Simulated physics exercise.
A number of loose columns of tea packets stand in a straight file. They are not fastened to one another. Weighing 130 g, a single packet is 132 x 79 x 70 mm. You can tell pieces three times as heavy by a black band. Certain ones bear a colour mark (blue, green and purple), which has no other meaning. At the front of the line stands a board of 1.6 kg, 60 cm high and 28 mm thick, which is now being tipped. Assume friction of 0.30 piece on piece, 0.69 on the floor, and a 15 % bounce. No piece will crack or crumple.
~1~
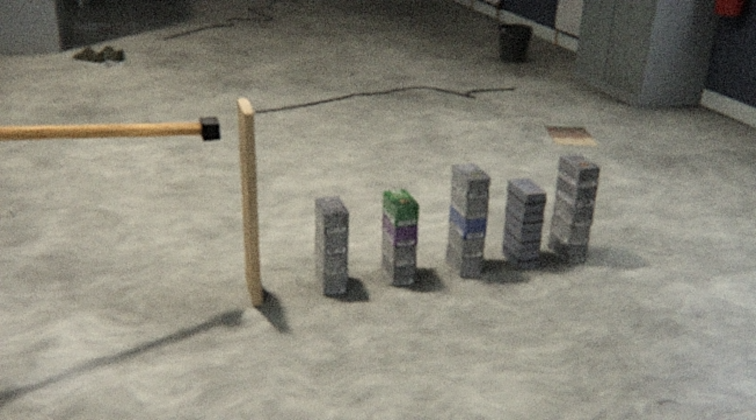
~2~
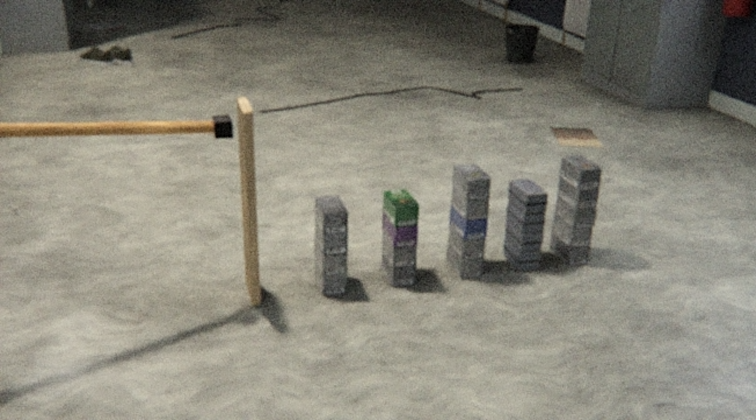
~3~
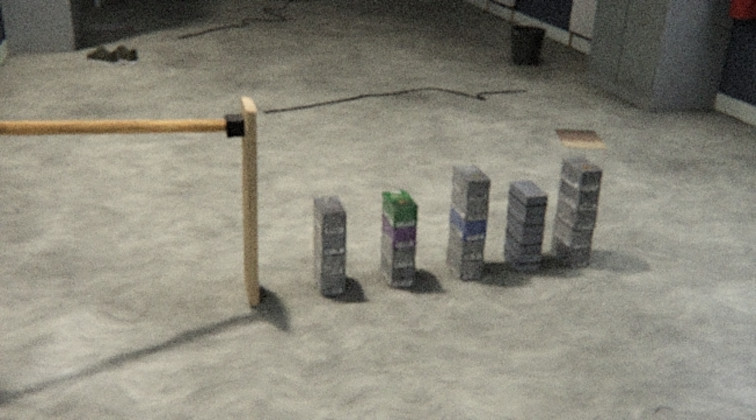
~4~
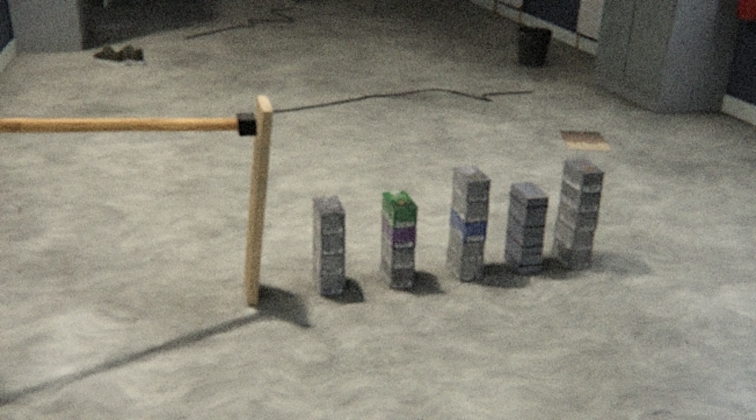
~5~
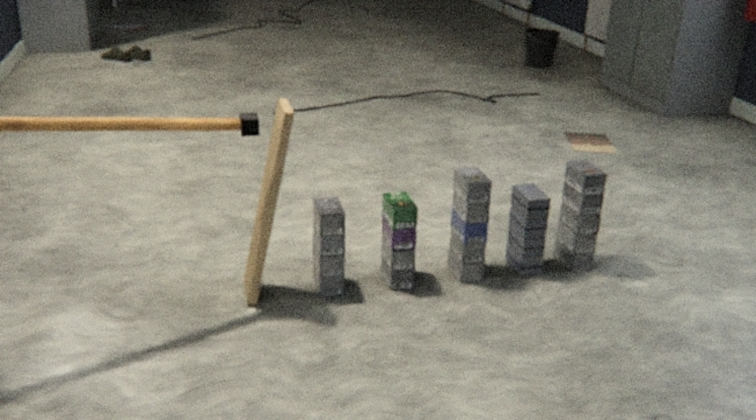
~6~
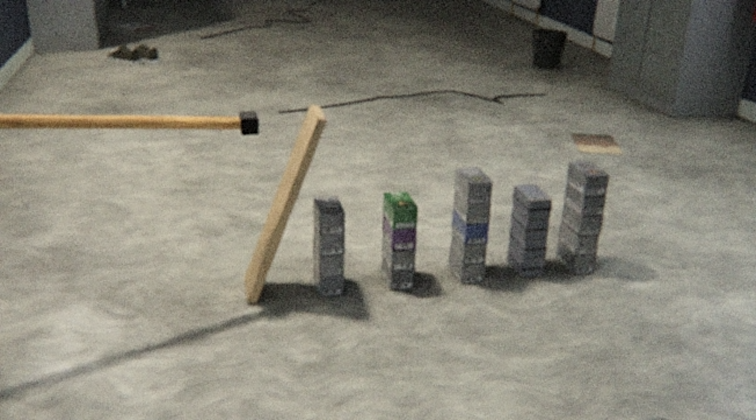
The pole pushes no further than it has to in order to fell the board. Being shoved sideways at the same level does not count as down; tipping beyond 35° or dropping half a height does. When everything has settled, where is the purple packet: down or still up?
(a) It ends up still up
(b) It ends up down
It ends up down.
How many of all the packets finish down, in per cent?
Roughly 45 percent.
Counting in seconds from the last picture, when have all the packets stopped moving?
Rest time: Around 1.0 s.
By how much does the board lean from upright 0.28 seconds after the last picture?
I'd put it near 60°.
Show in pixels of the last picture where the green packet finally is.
In the last picture it sits at roughly (466, 220).
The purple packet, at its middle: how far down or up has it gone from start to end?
Lower by close to 7 cm.
Then, 0.28 s later than the last frame, board 60° from upright; 2 of the 22 packets down; purple packet moved 56 mm; green packet tilted 4°.
Then, 0.50 s later than the last frame, board 70° from upright; 5 of the 22 packets down; purple packet tilted 8°, 6 cm lower; green packet tilted 8°, 6 cm lower.
When it is over, board 78° from upright; 10 of the 22 packets down; purple packet 7 cm lower; blue packet tilted 24°, 45 mm lower; green packet 7 cm lower. In pixels of the last frame, middles, purple packet near (464, 242), blue packet near (503, 237).
